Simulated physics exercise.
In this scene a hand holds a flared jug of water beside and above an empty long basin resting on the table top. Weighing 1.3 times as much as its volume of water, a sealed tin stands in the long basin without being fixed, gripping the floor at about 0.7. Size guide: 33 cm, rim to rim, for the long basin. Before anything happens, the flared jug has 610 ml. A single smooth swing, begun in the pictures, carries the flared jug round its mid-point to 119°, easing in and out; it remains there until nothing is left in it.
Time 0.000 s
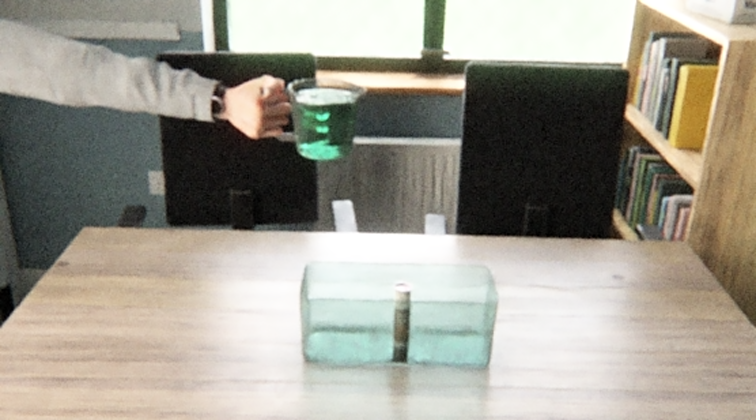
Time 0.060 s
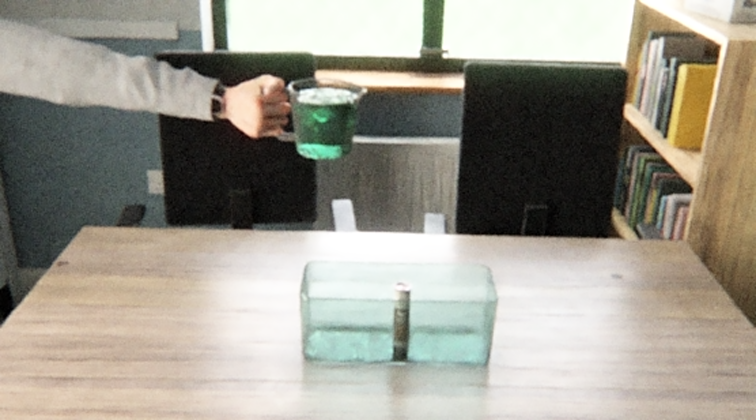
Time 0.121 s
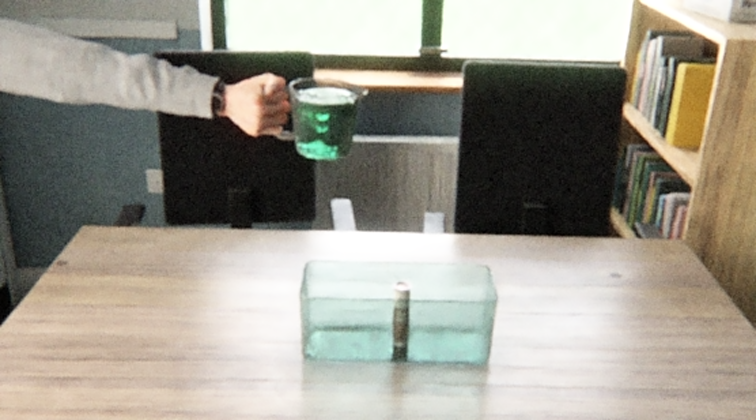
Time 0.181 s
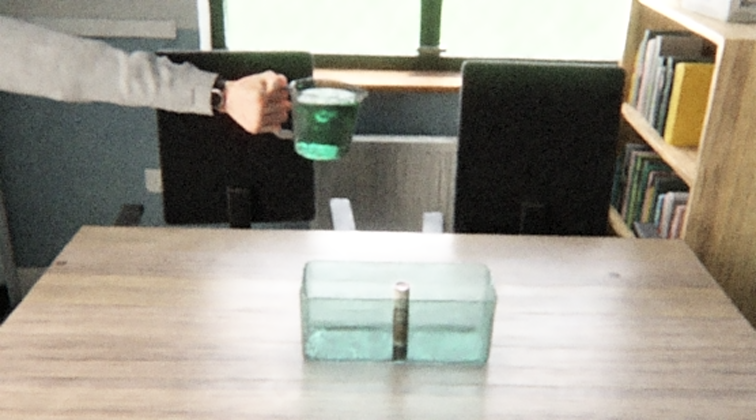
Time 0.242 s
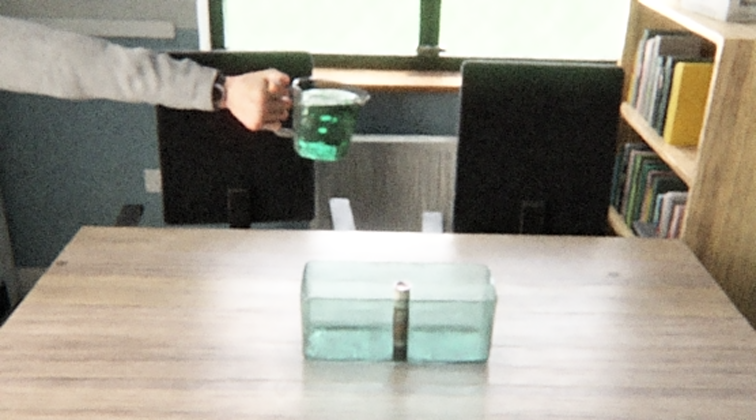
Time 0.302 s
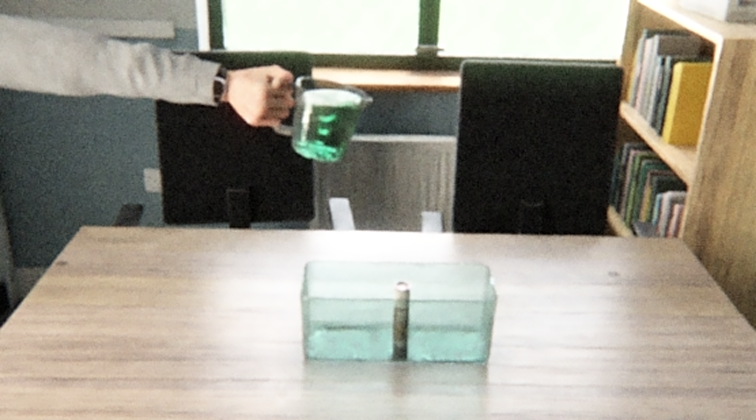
A hand holding a clear jug of green liquid above a wooden table keeps it nearly level, then gradually tilts it slightly to the right, while a long glassy basin with a small upright cylinder stays still below.
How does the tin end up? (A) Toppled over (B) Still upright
Option B: Still upright.
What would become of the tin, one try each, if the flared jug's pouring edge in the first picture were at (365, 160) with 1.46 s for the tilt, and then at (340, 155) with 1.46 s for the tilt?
Try 1: Still standing; try 2: Still standing.
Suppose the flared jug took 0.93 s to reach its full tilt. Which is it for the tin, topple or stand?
The tin stays on its base.
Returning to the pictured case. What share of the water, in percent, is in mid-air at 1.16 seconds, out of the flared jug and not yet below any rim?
I'd put it at about 28 per cent of the liquid.
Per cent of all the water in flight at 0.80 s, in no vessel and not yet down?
Some 28 per cent, I reckon.
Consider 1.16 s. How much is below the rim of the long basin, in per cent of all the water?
Looks like about 64 % of the whole amount.
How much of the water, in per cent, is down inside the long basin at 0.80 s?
Some 5 per cent.
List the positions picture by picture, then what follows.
It leans 0°; its right rim is at (366, 90); the water meets the walls at (292, 96) and (358, 97); the long basin's rim runs from (302, 280) to (494, 285); the tin's top is at (403, 289), in the first picture.
It leans 0°; its right rim is at (366, 90); the water meets the walls at (293, 96) and (358, 97), in the second picture.
It leans 2°; its right rim is at (367, 91); the water meets the walls at (293, 95) and (358, 98), in the third picture.
It leans 4°; its right rim is at (368, 93); the water meets the walls at (294, 96) and (359, 99), in the fourth picture.
It leans 8°; its right rim is at (370, 96); the water meets the walls at (296, 97) and (362, 99), in the fifth picture.
It leans 12°; its right rim is at (372, 100); the water meets the walls at (298, 98) and (365, 100), in the sixth picture.
By 0.80 s the tilt is 68° and 68 per cent is still to pour; the tin stands where it began.
By 1.16 s the tilt is 107° and 9 per cent is still to pour; the tin stands where it began.
By 1.55 s the tilt is 119° and 0 per cent is still to pour; the tin stands where it began.
By 1.96 s the tilt is 119° and 0 per cent is still to pour; the tin stands where it began.
At rest the tin stands where it began.
